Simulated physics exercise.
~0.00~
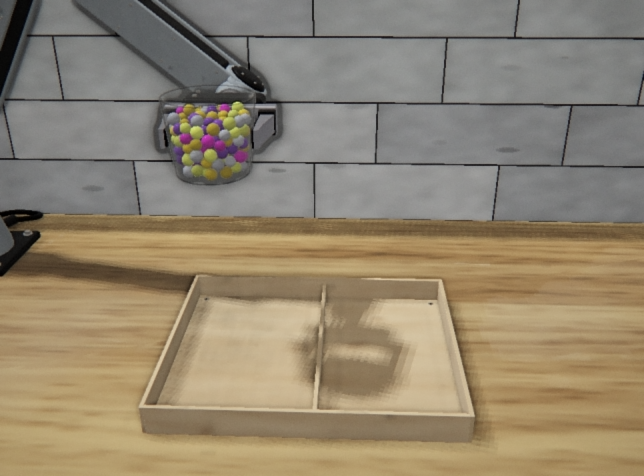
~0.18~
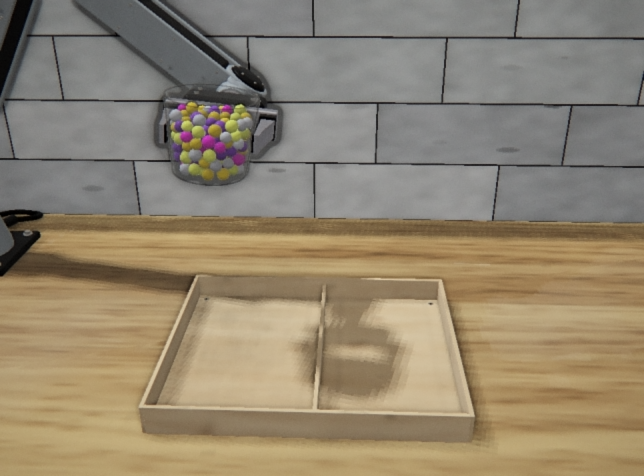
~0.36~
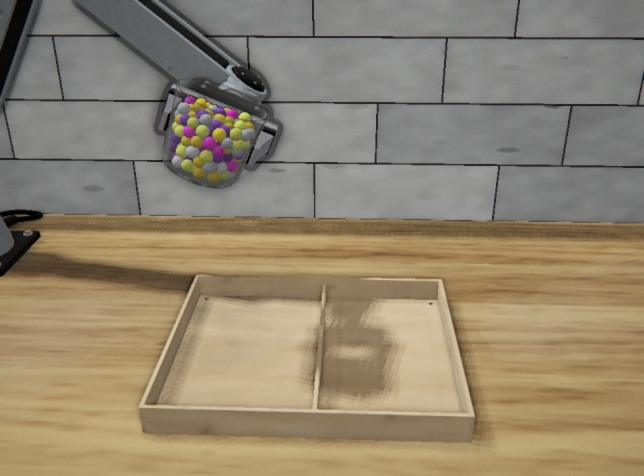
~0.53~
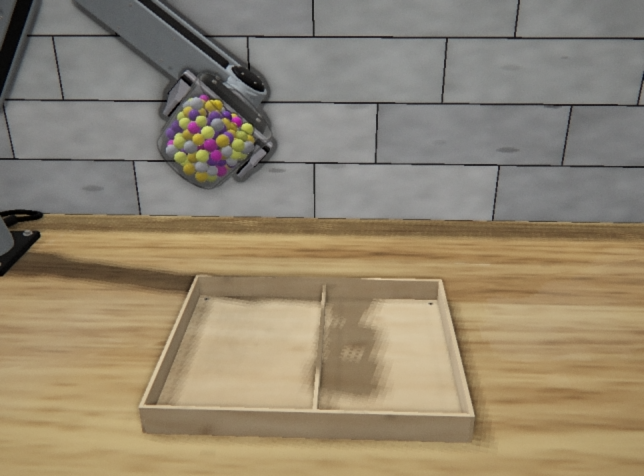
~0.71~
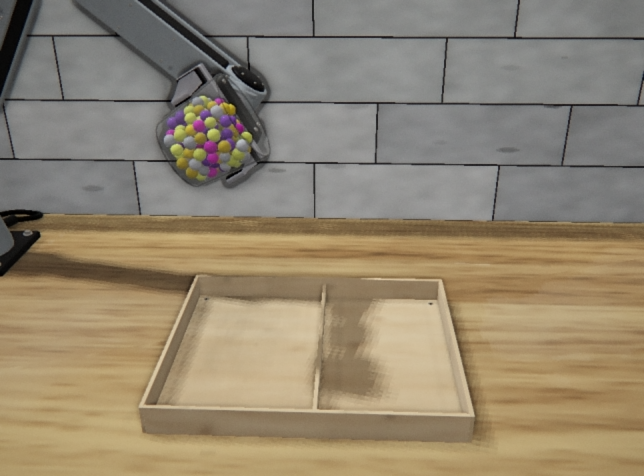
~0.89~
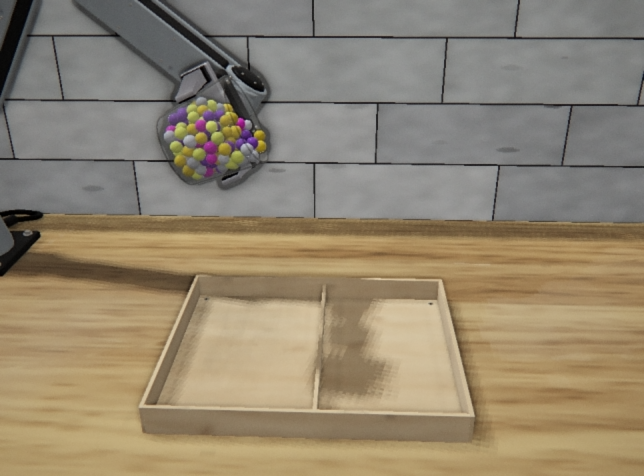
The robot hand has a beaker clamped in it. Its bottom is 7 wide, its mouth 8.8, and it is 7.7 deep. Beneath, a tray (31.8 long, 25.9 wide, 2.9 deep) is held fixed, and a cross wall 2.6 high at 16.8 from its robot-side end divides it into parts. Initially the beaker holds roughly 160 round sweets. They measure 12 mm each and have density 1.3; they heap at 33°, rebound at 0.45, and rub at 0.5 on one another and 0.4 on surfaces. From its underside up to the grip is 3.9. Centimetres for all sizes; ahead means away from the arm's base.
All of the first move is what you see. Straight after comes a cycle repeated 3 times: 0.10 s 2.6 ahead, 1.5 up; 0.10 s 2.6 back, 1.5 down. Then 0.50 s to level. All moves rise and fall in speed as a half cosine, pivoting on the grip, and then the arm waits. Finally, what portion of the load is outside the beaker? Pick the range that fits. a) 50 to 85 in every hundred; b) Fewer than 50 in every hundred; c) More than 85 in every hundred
(a) 50 to 85 in every hundred.
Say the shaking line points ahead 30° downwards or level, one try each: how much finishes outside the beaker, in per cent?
Estimates, in order: 30 % then 50 %.
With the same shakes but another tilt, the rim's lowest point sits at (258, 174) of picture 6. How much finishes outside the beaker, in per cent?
It comes out near 95 percent.
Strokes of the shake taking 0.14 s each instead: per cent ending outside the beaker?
Estimate: Close to 40 percent.
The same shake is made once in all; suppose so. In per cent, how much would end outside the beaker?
40 per cent.
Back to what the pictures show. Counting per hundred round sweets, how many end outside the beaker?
Roughly 65 %.
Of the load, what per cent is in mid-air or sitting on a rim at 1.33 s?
Logged share: Close to 19 per cent.
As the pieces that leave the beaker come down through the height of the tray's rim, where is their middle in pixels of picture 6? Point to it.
About at (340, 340).
By 1.33 s, tilted 65° forward, highest piece 28 above the table; 79 in the beaker, 32 in the far-side part, 17 in the robot-side part, 30 in flight or on a rim.
By 1.77 s, tilted 26° forward, highest piece 29 above the table; 59 in the far-side part, 58 in the beaker, 40 in the robot-side part, 1 in flight or on a rim.
By 2.19 s, level, highest piece 27 above the table; 60 in the far-side part, 58 in the beaker, 40 in the robot-side part.
By 3.24 s, level, highest piece 27 above the table; 60 in the far-side part, 58 in the beaker, 40 in the robot-side part.
Final count, 60 in the far-side part, 58 in the beaker, 40 in the robot-side part. That is 63 % outside the beaker.
